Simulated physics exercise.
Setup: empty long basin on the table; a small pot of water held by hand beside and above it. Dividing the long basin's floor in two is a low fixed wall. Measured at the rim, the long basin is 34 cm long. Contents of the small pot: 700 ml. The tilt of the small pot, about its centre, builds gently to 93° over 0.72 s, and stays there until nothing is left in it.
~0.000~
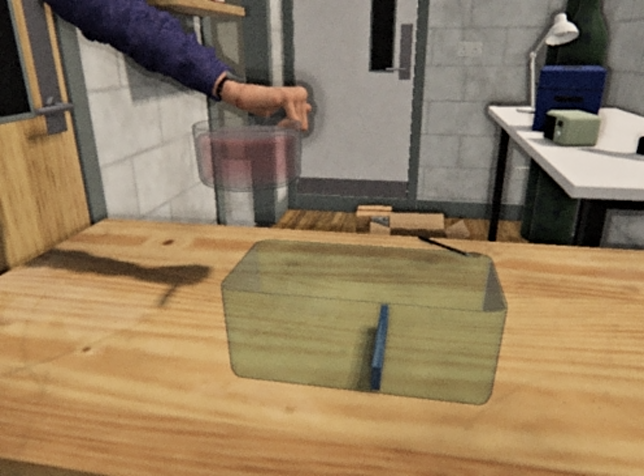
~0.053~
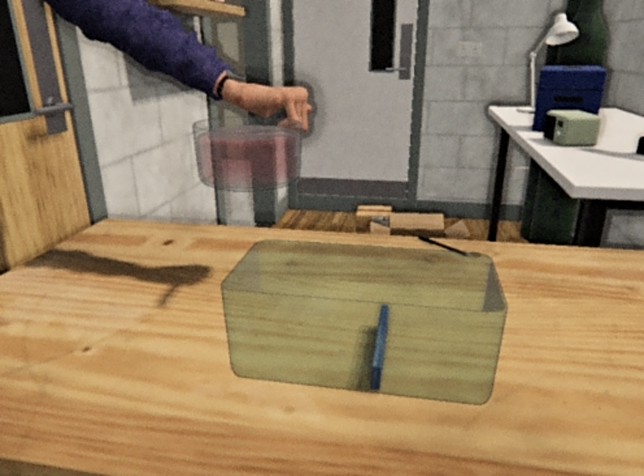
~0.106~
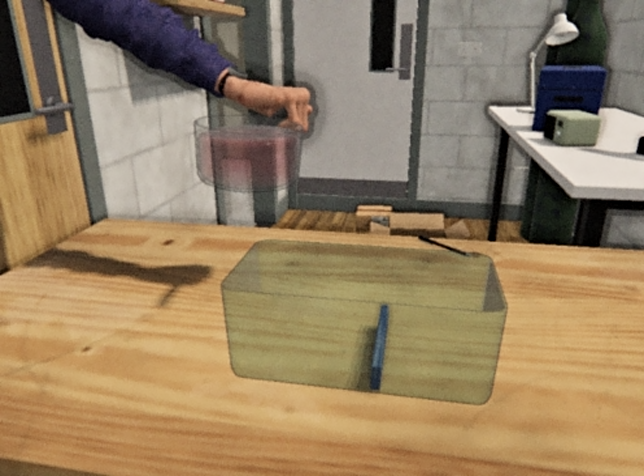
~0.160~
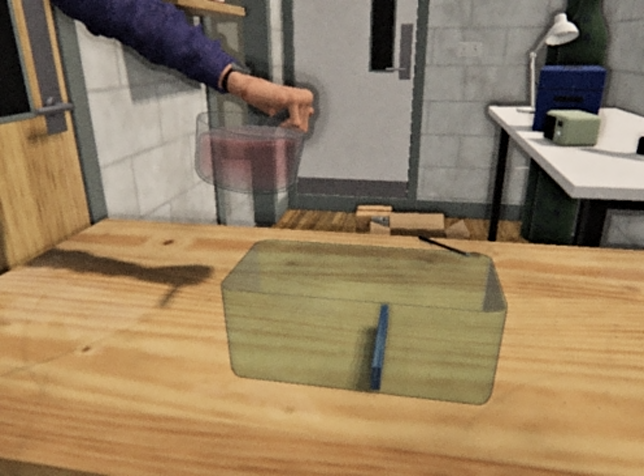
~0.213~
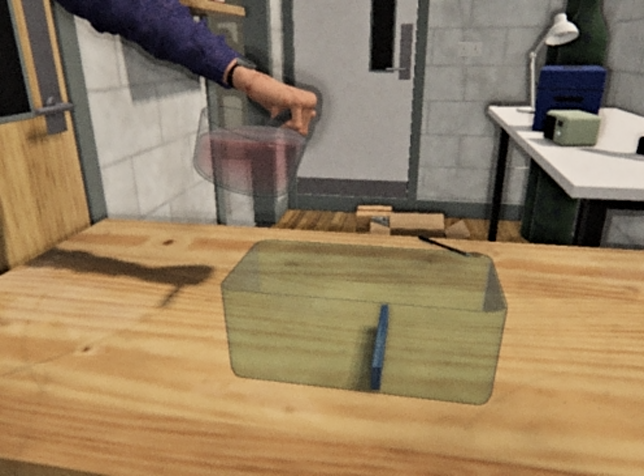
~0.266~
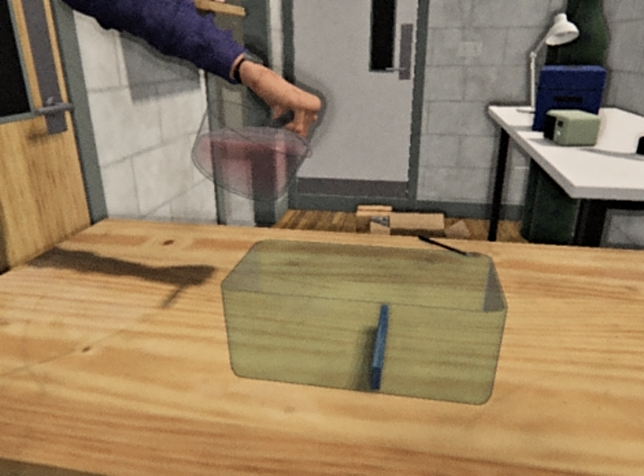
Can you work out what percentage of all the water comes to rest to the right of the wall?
I would put it at 10 per cent.
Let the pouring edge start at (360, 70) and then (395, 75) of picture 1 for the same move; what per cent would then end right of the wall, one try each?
First 85, then 80 per cent.
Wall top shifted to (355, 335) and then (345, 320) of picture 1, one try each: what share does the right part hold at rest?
Around 55 and 65 percent, in that order.
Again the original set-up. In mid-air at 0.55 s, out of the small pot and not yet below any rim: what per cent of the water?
Share: Roughly 42 per cent.
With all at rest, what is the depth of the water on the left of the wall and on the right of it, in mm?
About 20 mm left, about 2 mm right.
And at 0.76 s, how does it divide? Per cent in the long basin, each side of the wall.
Near 74 on the left, 5 on the right.
After 0.55 s the tilt is 81° and 39 per cent is still to pour, 20 is left of the wall and 0 right of it.
After 0.76 s the tilt is 93° and 11 per cent is still to pour, 74 is left of the wall and 5 right of it.
After 0.98 s the tilt is 93° and 3 per cent is still to pour, 84 is left of the wall and 8 right of it.
After 1.22 s the tilt is 93° and 1 per cent is still to pour, 88 is left of the wall and 9 right of it.
In the end 89 per cent lies left of the wall, 10 right of it and 1 outside.
